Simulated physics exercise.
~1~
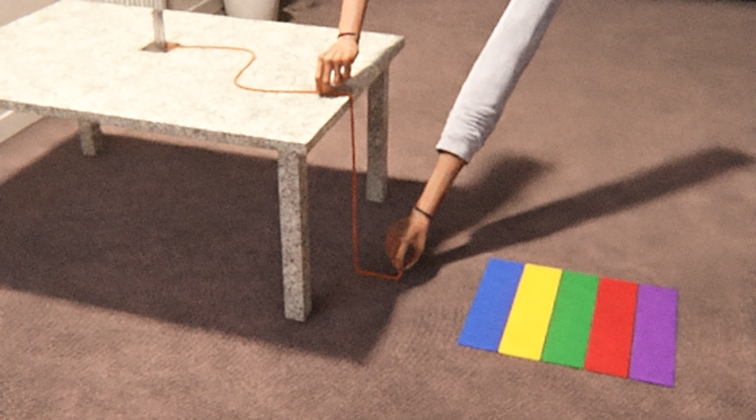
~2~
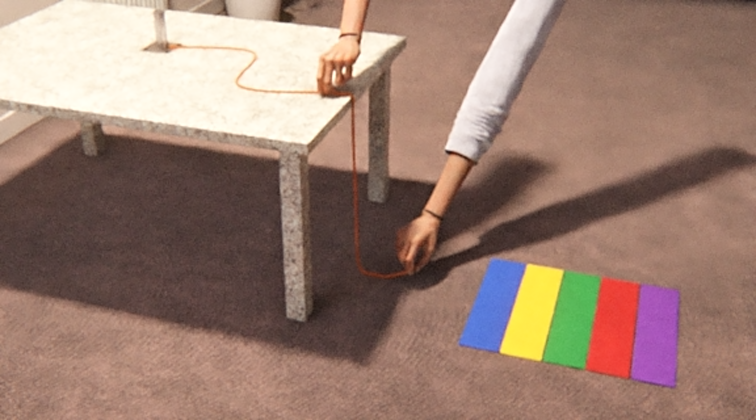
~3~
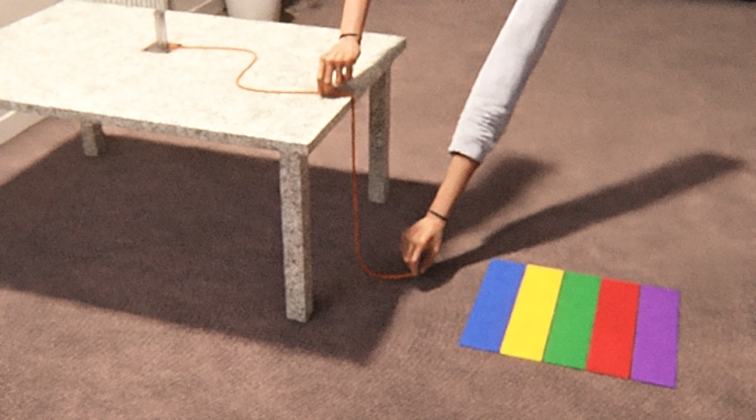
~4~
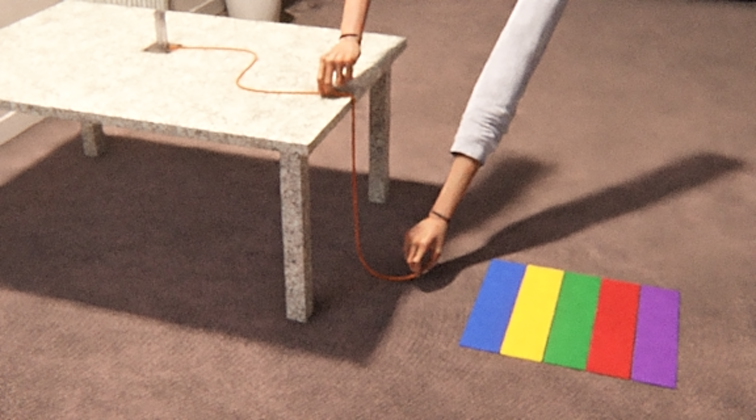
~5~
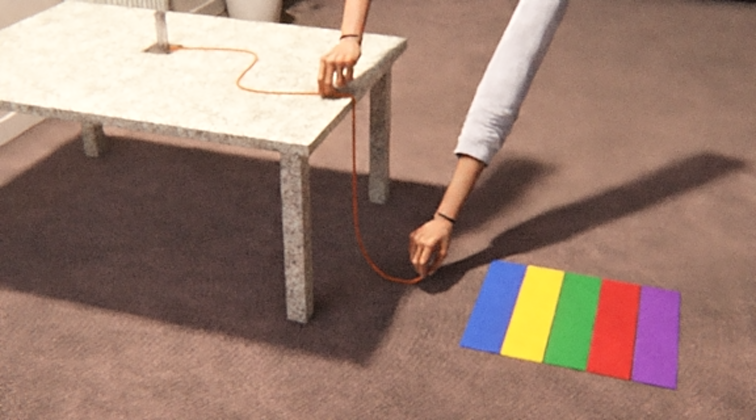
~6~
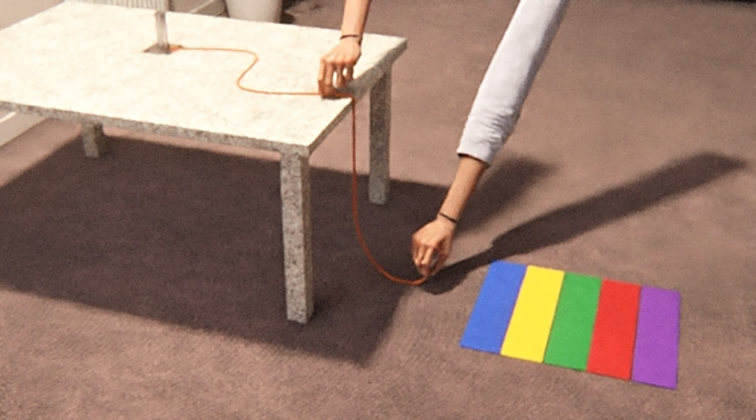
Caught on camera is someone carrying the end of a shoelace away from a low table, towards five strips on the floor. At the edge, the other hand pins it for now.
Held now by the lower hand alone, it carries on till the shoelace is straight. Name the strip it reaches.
The red strip.
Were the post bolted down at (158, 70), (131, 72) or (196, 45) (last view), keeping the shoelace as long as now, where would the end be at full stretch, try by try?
Try by try: (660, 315), (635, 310) and (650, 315).
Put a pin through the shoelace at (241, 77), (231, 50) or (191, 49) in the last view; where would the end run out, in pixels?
It would sit near (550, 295) the first time, (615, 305) the second and (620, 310) the third.
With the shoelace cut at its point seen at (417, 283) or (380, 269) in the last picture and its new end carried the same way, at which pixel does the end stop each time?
In order, roughly (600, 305) and (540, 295).
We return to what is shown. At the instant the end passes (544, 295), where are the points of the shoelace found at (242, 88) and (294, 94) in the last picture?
First: (327, 82). Second: (366, 108).
Early on, end near (544, 295); over yellow.
Midway, end near (593, 304); over green.
At the end of the slack, end near (622, 309); over red. It gets as far as the red strip.
